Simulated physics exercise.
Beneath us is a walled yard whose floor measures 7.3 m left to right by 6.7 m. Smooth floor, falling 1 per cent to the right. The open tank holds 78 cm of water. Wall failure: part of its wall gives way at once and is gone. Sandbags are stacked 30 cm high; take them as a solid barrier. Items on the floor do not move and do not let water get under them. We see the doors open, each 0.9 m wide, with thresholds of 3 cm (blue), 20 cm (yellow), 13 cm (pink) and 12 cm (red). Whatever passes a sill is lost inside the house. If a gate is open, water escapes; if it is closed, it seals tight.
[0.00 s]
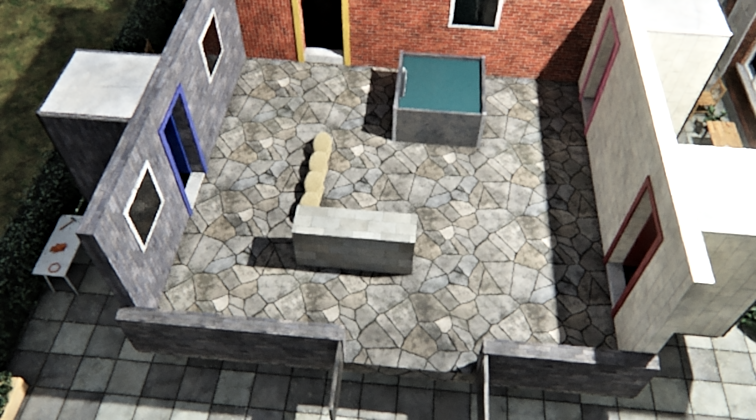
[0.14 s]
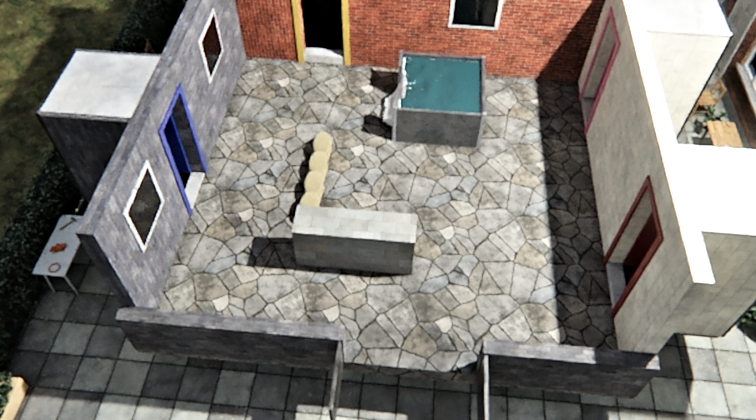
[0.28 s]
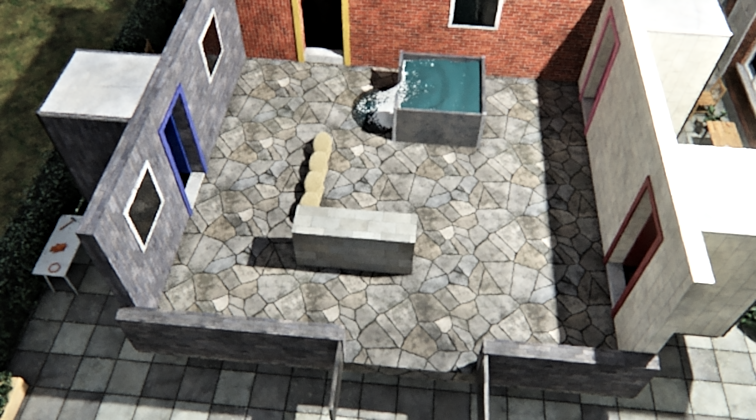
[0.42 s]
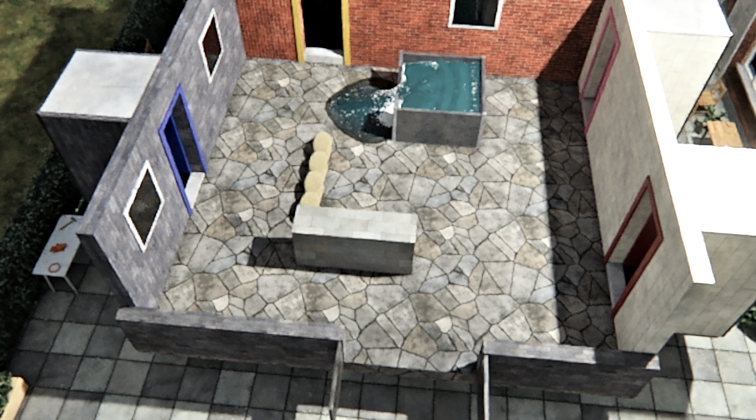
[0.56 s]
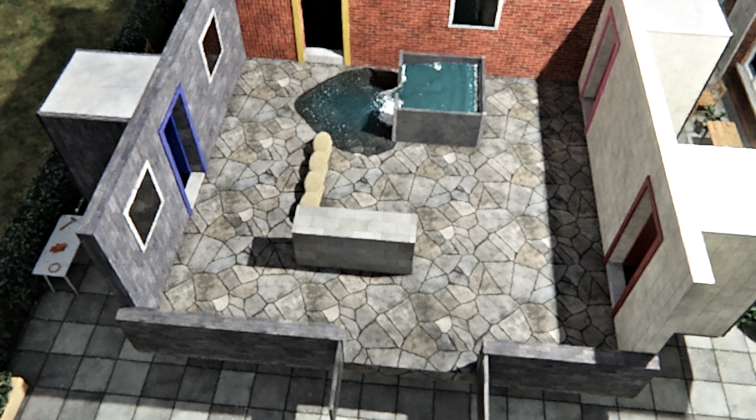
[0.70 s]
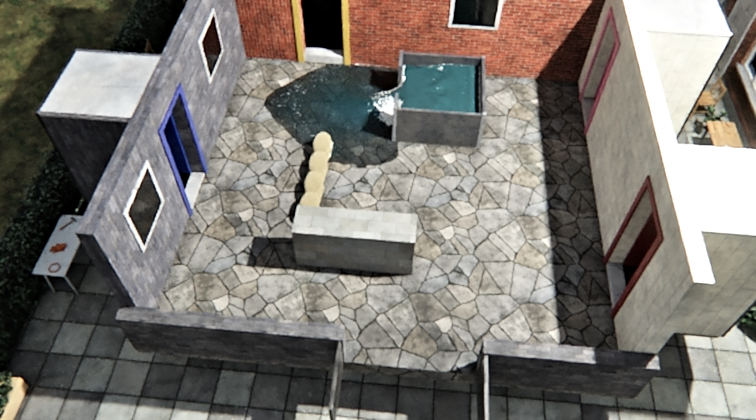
To begin with, an open tank of still, teal water stands by the brick wall of a stone-paved walled yard. Its left side gives way and white, foaming water bursts out, then spreads leftward across the paving in a widening dark pool, reaching past the top of the sandbag row.
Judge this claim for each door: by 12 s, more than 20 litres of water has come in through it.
In order: Blue door: Limit broken; yellow door: Limit unbroken; pink door: Limit unbroken; red door: Limit unbroken.
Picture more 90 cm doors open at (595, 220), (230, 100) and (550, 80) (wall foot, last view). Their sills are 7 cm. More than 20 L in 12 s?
In sequence the answers are less than that, more than that and less than that.
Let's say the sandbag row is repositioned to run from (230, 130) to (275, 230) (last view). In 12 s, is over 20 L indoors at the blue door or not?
Outcome - blue: Pass.
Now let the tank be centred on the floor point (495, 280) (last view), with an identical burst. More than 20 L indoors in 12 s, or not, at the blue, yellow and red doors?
Result - blue door does not exceed it, yellow door does not exceed it, red door does not exceed it.
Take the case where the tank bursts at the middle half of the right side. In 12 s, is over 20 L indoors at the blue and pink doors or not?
Door blue stays within, door pink goes beyond.
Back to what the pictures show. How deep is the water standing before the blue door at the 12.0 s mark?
Depth: Approx. 5.0 cm.
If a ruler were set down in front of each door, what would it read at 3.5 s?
You'd get blue at 7 cm, yellow at 16 cm, pink at 0 cm, and red at 0 cm.
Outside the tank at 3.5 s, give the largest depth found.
I'd put it at close to 22 cm.
After 1.4 s water covers 20 % of the floor and is deepest (42 cm) near (246, 58); blue door not reached, yellow door 19 cm at the sill, 0 L in, pink door not reached, red door not reached.
After 2.2 s water covers 25 % of the floor and is deepest (34 cm) near (245, 63); blue door 7 cm at the sill, 1 L in, yellow door 13 cm at the sill, 0 L in, pink door not reached, red door not reached.
After 3.5 s water covers 40 % of the floor and is deepest (22 cm) near (318, 69); blue door 7 cm at the sill, 11 L in, yellow door 16 cm at the sill, 0 L in, pink door not reached, red door not reached.
After 7.0 s water covers 60 % of the floor and is deepest (13 cm) near (151, 328); blue door 4 cm at the sill, 27 L in, yellow door 9 cm at the sill, 0 L in, pink door not reached, red door not reached.
After 12.0 s water covers 85 % of the floor and is deepest (8 cm) near (612, 341); blue door 5 cm at the sill, 35 L in, yellow door 4 cm at the sill, 0 L in, pink door 4 cm at the sill, 0 L in, red door 8 cm at the sill, 0 L in.
